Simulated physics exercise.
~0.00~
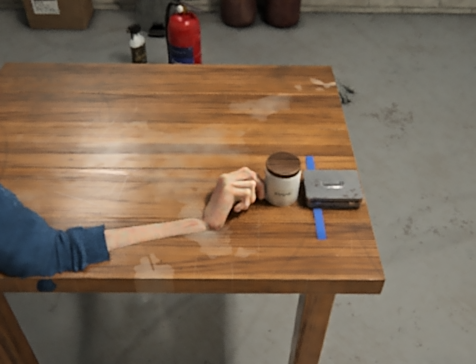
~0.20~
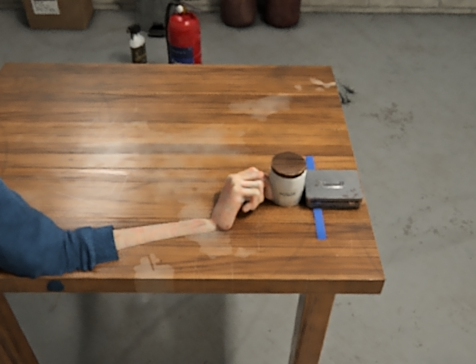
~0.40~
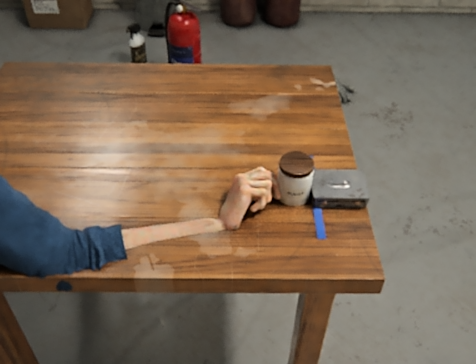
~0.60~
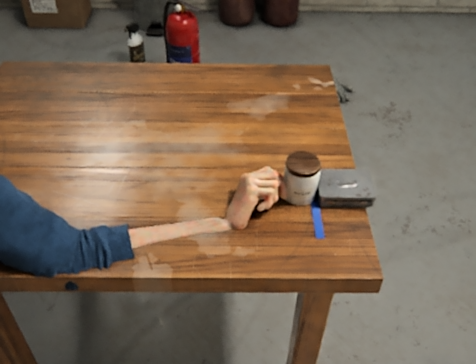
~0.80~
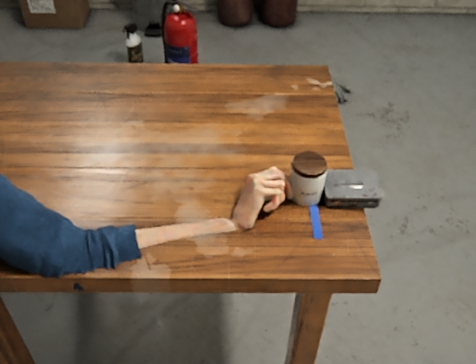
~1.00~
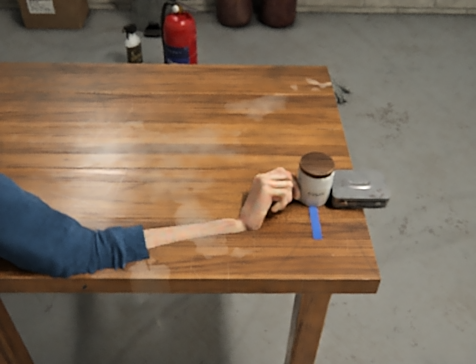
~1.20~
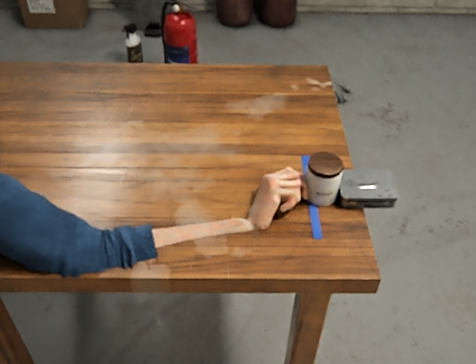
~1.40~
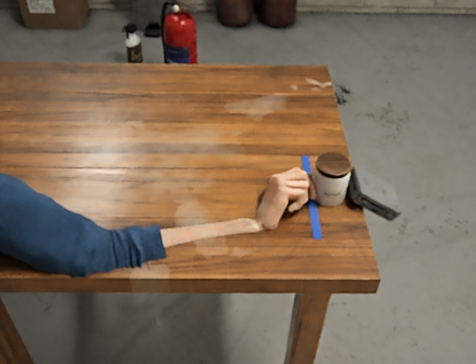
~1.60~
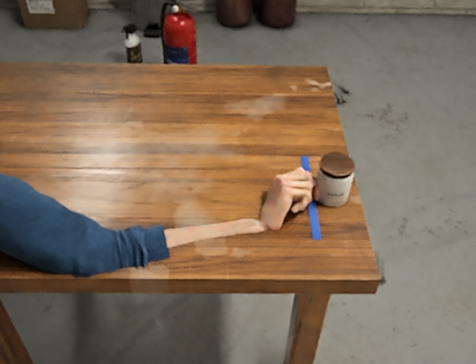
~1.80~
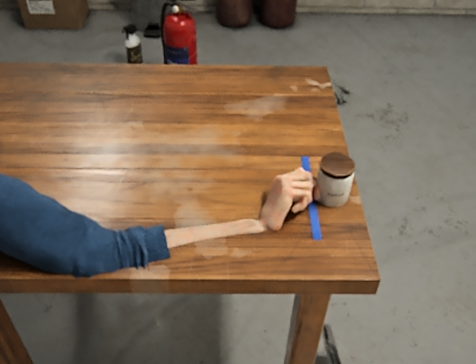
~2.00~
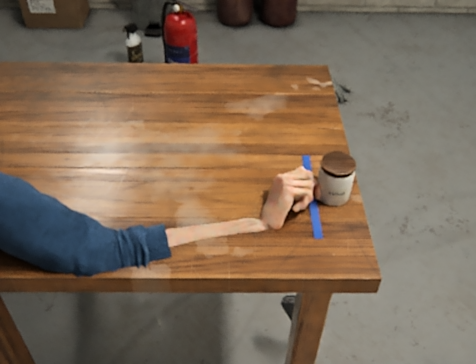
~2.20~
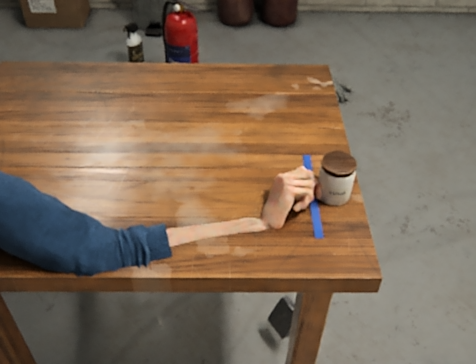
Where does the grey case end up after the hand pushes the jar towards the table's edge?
It tips over the right edge of the table and falls to the floor, while the white jar stays upright on the tabletop.
Hand pushing a lidded white jar rightward across blue tape, shoving a grey case off the table edge to the floor.
